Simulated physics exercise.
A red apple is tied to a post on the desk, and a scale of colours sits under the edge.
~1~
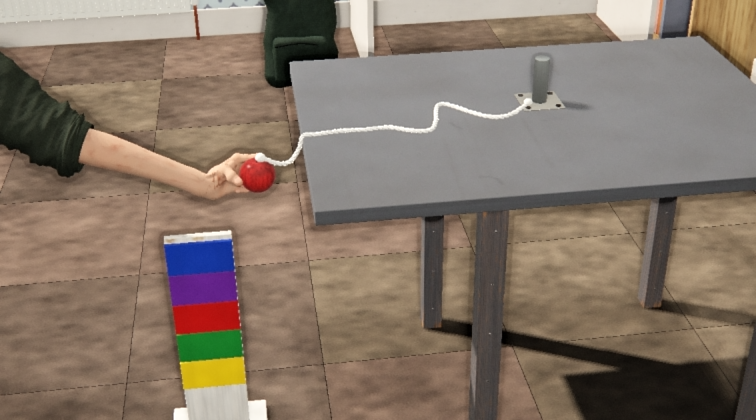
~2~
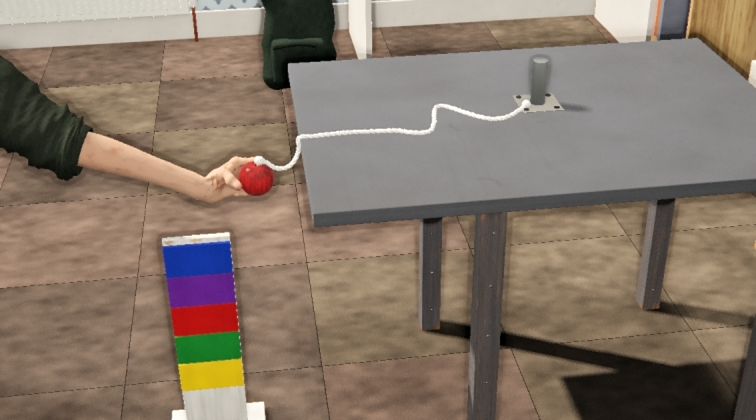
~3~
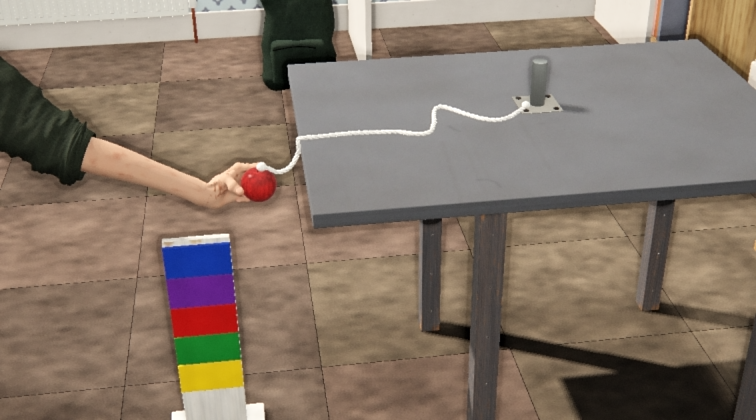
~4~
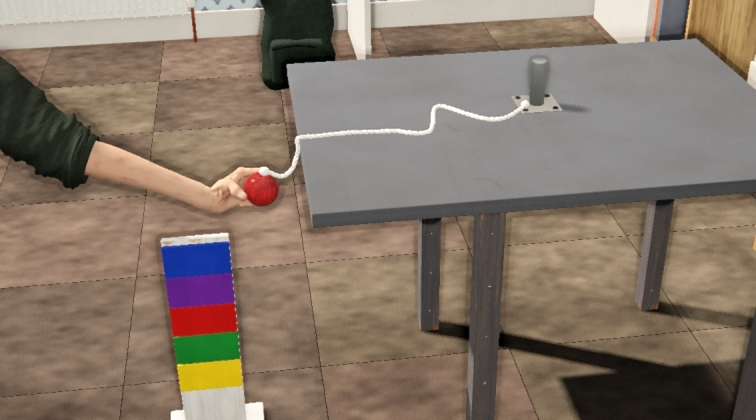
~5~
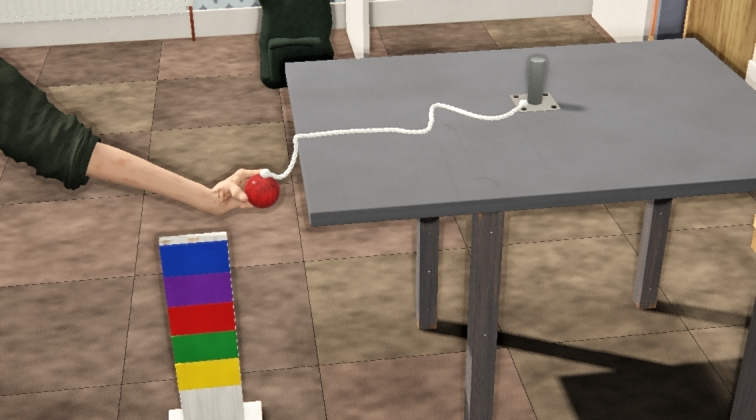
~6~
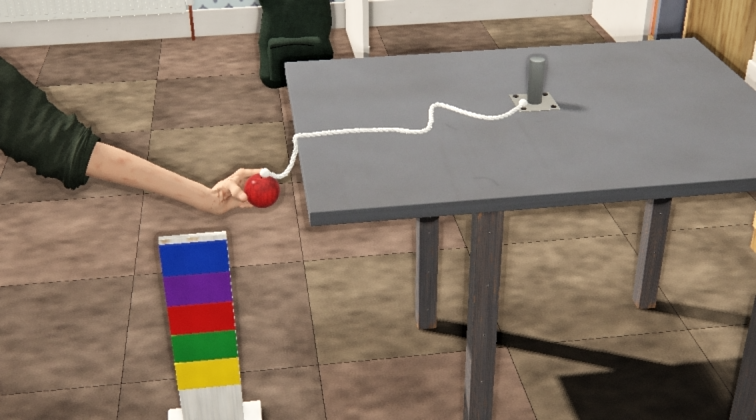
A hand holding a red ball corded to a post on a grey table, lowering it slightly beside a striped colour scale.
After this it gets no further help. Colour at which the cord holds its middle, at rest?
Purple.
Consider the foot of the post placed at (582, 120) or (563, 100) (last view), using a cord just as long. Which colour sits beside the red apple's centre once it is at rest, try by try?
In that order: Blue; blue.
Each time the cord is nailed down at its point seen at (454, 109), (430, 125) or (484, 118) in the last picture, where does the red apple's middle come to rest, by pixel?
Readings in order - (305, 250), (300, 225), (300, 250).
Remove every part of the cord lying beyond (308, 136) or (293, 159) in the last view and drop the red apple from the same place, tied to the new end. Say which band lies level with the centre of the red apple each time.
First try: No band; second try: Blue.
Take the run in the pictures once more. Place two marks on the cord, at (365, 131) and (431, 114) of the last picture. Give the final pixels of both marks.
In that view they sit near (296, 139) and near (391, 119).
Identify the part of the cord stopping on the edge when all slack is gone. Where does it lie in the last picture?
It lies at about (371, 130).
Soon after, apple near (333, 255); level with purple.
Then, apple near (290, 270); level with purple.
At rest, apple near (298, 269); level with purple. Its centre hangs level with the purple band.
